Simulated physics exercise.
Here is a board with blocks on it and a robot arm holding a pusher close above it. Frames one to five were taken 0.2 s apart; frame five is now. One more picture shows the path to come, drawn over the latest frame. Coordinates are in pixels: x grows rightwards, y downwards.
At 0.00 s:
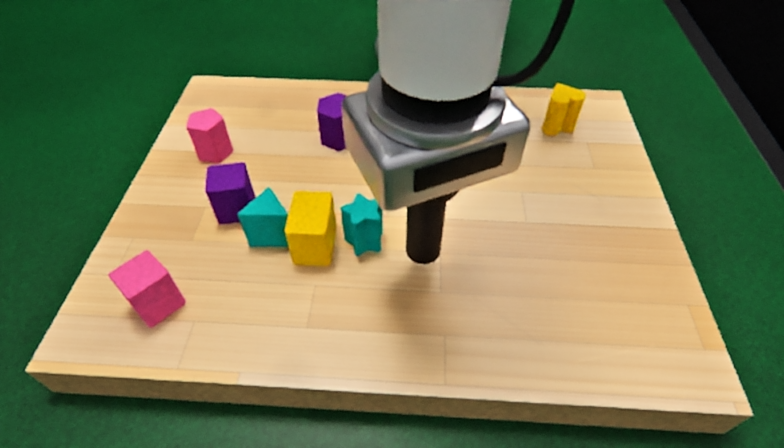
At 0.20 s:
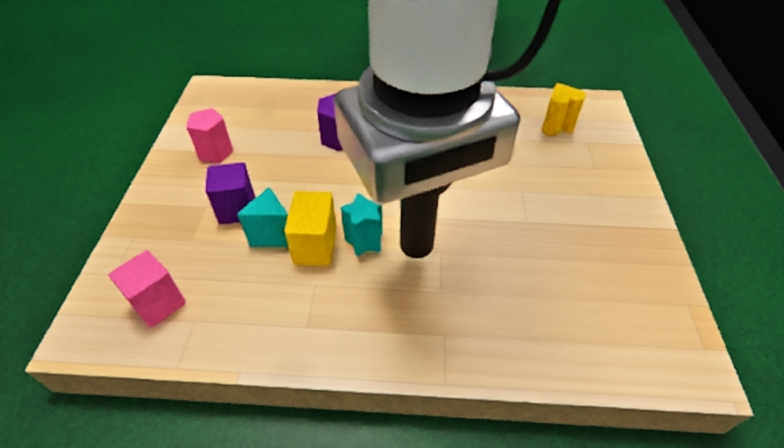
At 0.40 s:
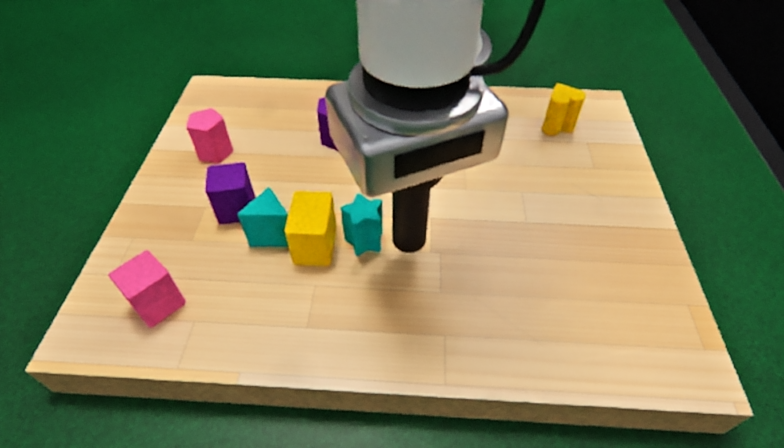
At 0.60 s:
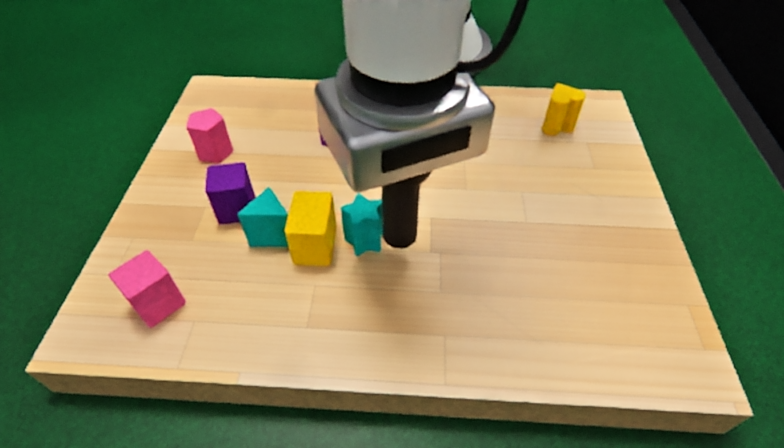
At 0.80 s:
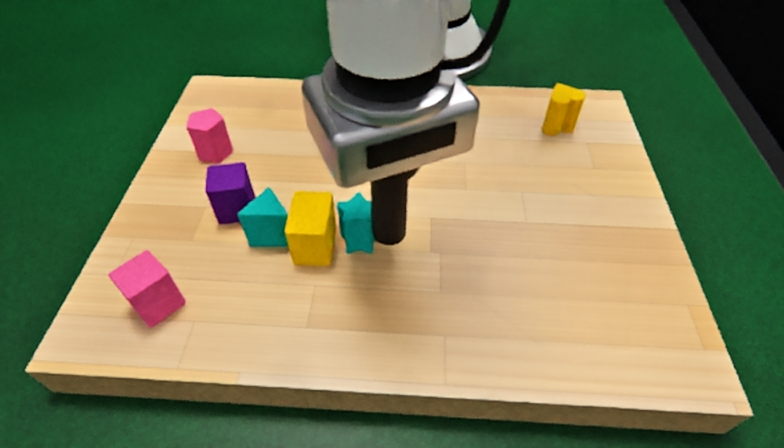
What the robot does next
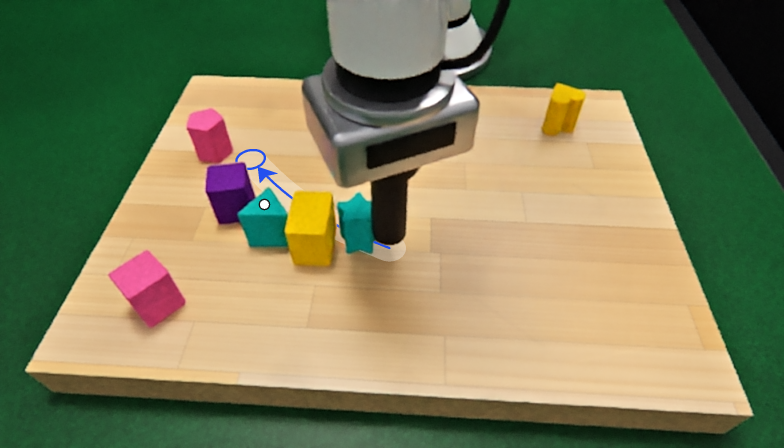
To begin with, a robot arm holds a dark pusher over a wooden board, to the right of a turquoise star-shaped block and a row of yellow, turquoise and purple blocks. The arm glides steadily left until the pusher meets the star and nudges it slightly left toward the yellow block.
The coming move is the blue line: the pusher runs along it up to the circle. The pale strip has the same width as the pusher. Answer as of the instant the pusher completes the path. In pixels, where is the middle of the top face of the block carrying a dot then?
For the centre of its top, I'd go with (206, 218).
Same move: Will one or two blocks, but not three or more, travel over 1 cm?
I'd say no.
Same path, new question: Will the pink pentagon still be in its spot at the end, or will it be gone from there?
At the end of the path, the pink pentagon remains in its old spot.
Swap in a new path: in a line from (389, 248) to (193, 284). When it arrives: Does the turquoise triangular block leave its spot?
Yes, it checks out.
Path on the board, from (389, 248) through (305, 208) to (251, 159); the dot is on the turquoise triangular block.
The first path, step by step. One third of the way, pusher at (328, 206); turquoise triangular block at (222, 210); yellow oblong block at (261, 206), turned 35° anticlockwise; turquoise star-shaped block at (293, 186), turned 15° anticlockwise.
Two thirds of the way, pusher at (280, 175); purple square at (207, 176); turquoise triangular block at (206, 218), turned 15° anticlockwise; yellow oblong block at (246, 207), turned 50° anticlockwise; turquoise star-shaped block at (245, 172), turned 60° anticlockwise.
At the end, pusher at (246, 143); pink pentagon in place; purple square at (206, 176); turquoise triangular block at (206, 218), turned 15° anticlockwise; yellow oblong block at (246, 207), turned 50° anticlockwise; turquoise star-shaped block at (245, 171), turned 65° anticlockwise.
